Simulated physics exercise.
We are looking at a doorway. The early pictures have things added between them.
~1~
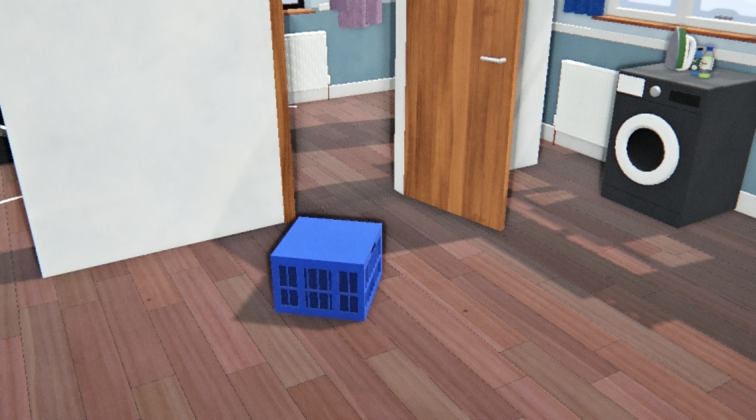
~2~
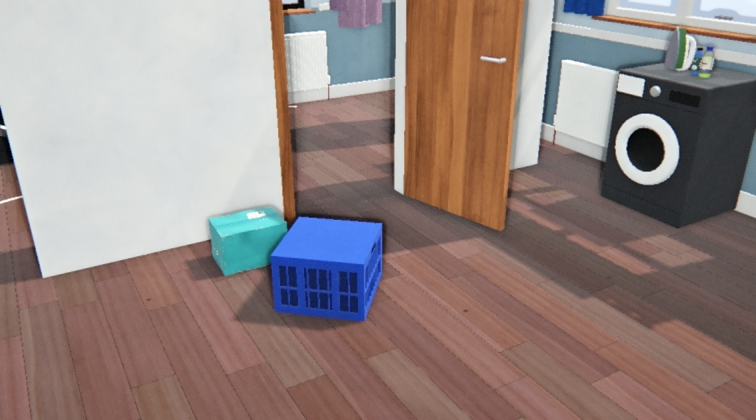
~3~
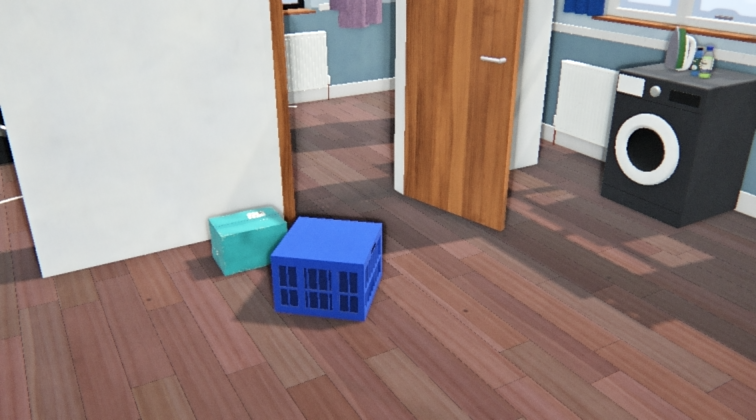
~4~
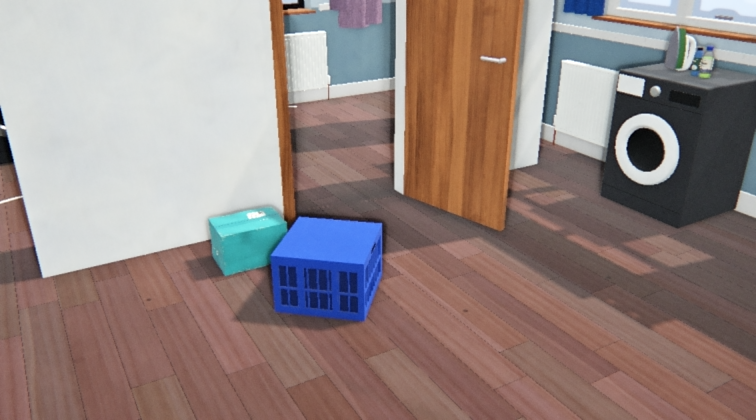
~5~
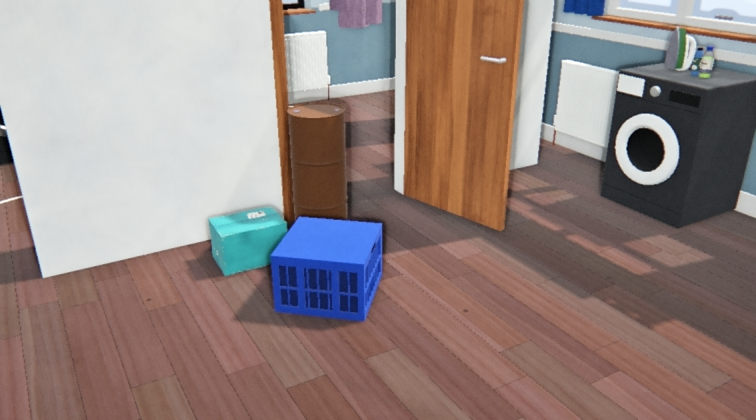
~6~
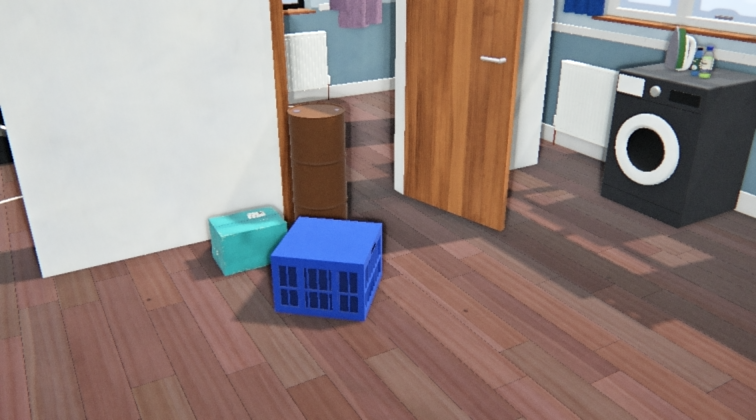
A room with reddish-brown wooden floorboards and an open doorway is seen from slightly above by a still camera. A blue slatted crate sits near the centre before a white wall and a wide-open wooden door, with a black washing machine at right. A turquoise parcel appears left of the crate, then a brown drum appears in the doorway behind it, while everything else stays still.
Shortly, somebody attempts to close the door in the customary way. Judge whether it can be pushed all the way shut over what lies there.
Watch it - the door won't go any further partway along.
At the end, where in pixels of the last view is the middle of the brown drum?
Close to (311, 176) in the last picture.
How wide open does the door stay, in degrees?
Angle: About 30°.
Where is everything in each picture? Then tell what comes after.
The first picture shows door wide open and still.
The second picture shows door wide open and still; turquoise parcel (249, 240); blue chest (330, 266).
The third picture shows door wide open and still; turquoise parcel (249, 240); blue chest (330, 266).
The fourth picture shows door wide open and still; turquoise parcel (249, 240); blue chest (330, 266).
The fifth picture shows door wide open and still; turquoise parcel (249, 240); blue chest (330, 266).
The sixth picture shows door wide open and still; brown drum (319, 177); turquoise parcel (249, 240).
Then, 0.60 s on from there, door 74° open.
Then, 0.90 s on from there, door 44° open.
In the end, door 30° open; all 3 unmoved. At the end, from the last picture's camera, brown drum near (311, 176).
